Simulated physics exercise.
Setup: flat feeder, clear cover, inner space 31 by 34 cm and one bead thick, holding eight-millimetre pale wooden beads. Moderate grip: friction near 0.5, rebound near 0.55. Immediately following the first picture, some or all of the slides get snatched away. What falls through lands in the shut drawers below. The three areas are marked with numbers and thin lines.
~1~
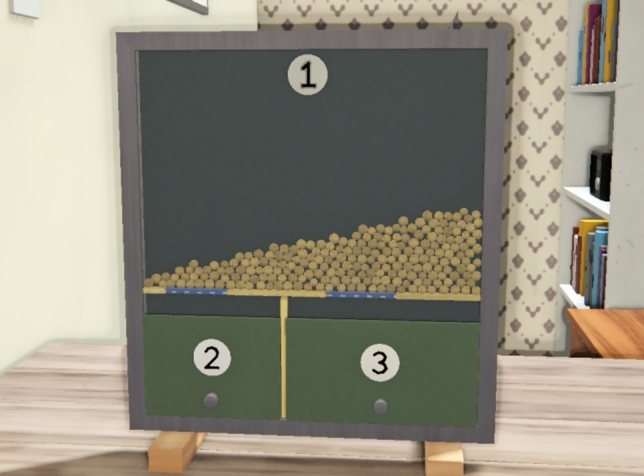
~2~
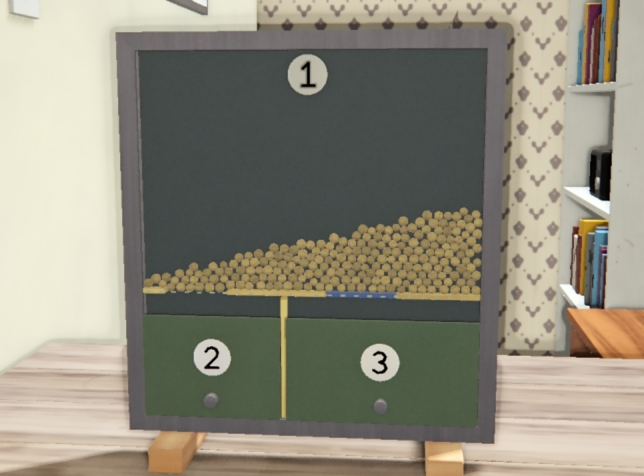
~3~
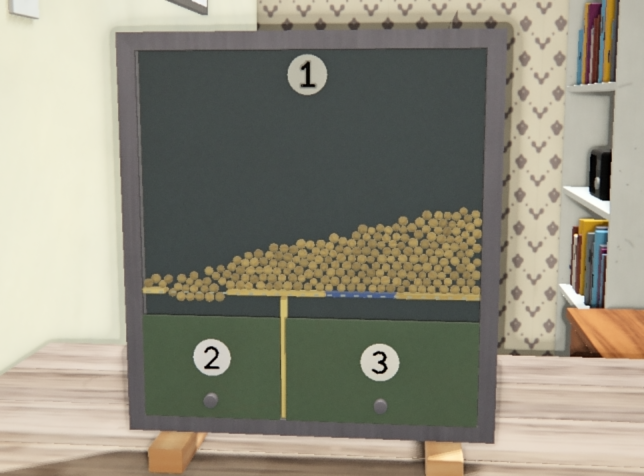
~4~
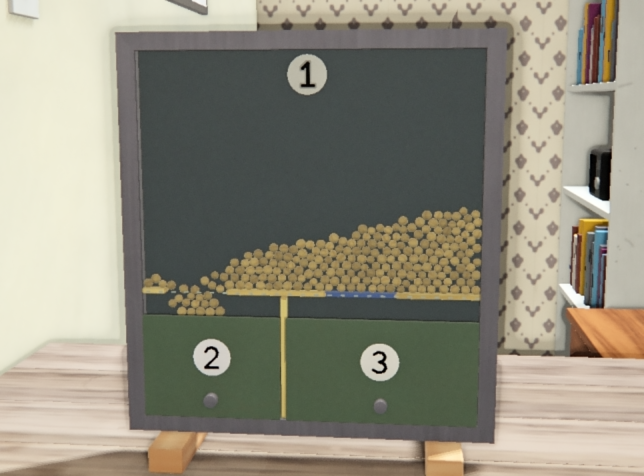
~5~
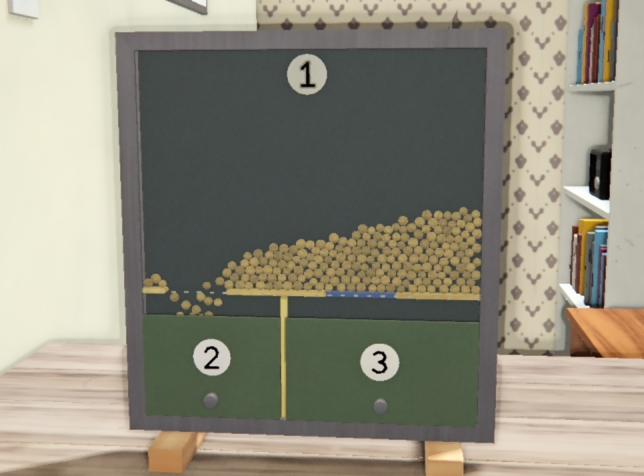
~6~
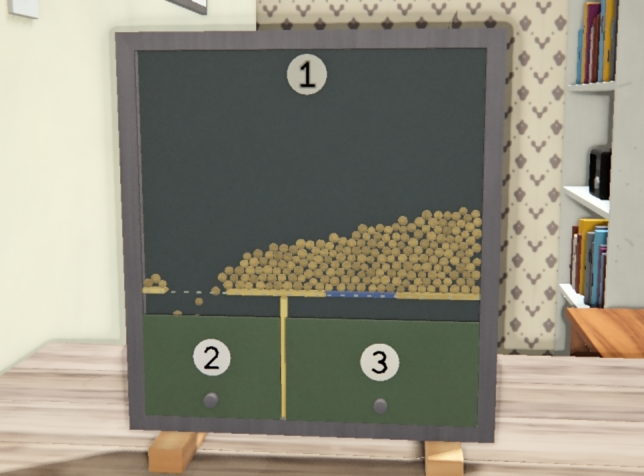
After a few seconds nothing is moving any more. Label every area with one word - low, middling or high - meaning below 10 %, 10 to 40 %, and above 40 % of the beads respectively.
No. 1 - high. 2 - middling. 3 - low.
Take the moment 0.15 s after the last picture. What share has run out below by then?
Some 10 percent.
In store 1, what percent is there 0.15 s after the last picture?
It works out at about 90 percent.
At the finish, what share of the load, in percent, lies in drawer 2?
About 15 %.
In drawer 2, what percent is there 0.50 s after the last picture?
The share there is near 15 %.
Then, 0.15 s after the last picture, 10 % are out; no. 1, 90 %, no. 2, 10 %.
Then, 0.50 s after the last picture, 15 % are out; no. 1, 85 %, no. 2, 15 %.
Then, 1.20 s after the last picture, 15 % are out; no. 1, 85 %, no. 2, 15 %.
All still 1.4 s after it, 15 % are out; no. 1, 85 %, no. 2, 15 %, no. 3, 0 %.
